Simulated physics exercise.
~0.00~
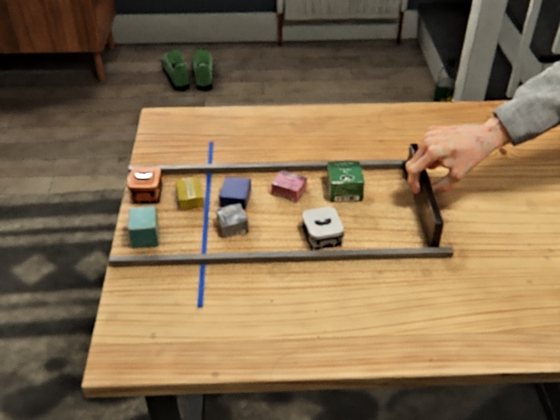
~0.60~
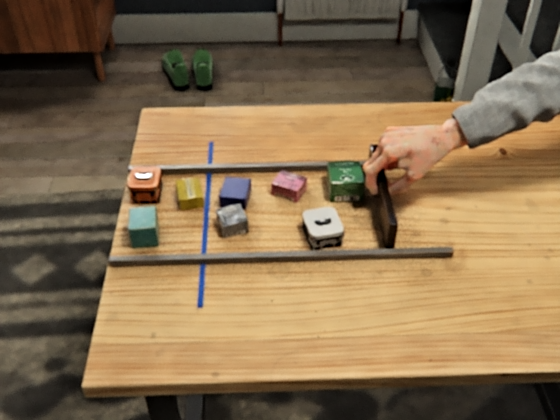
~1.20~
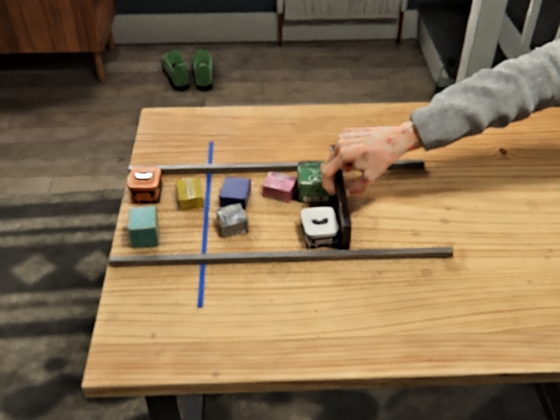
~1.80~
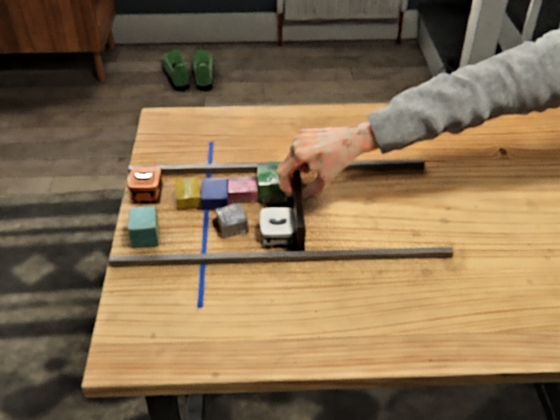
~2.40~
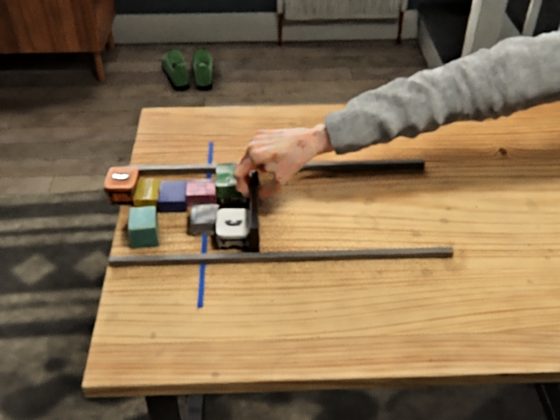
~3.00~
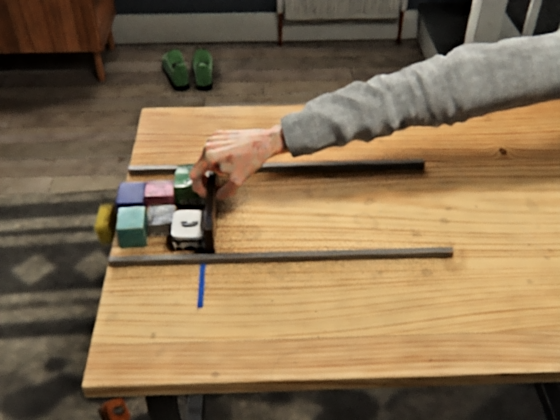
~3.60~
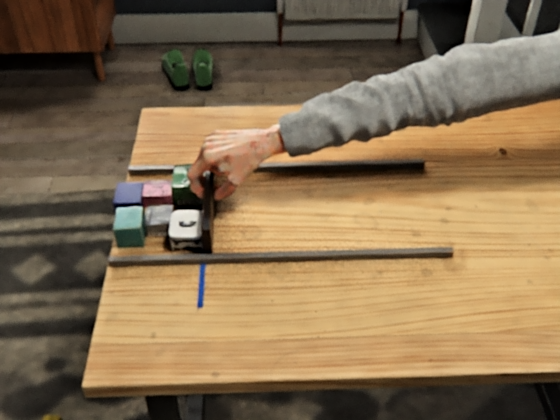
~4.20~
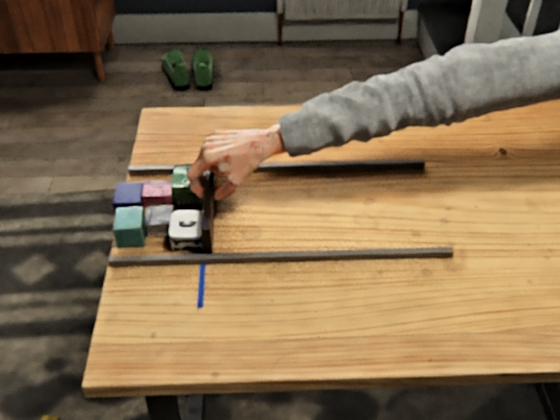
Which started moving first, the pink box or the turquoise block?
The pink box started moving first, while the turquoise block stayed still until later in the push.
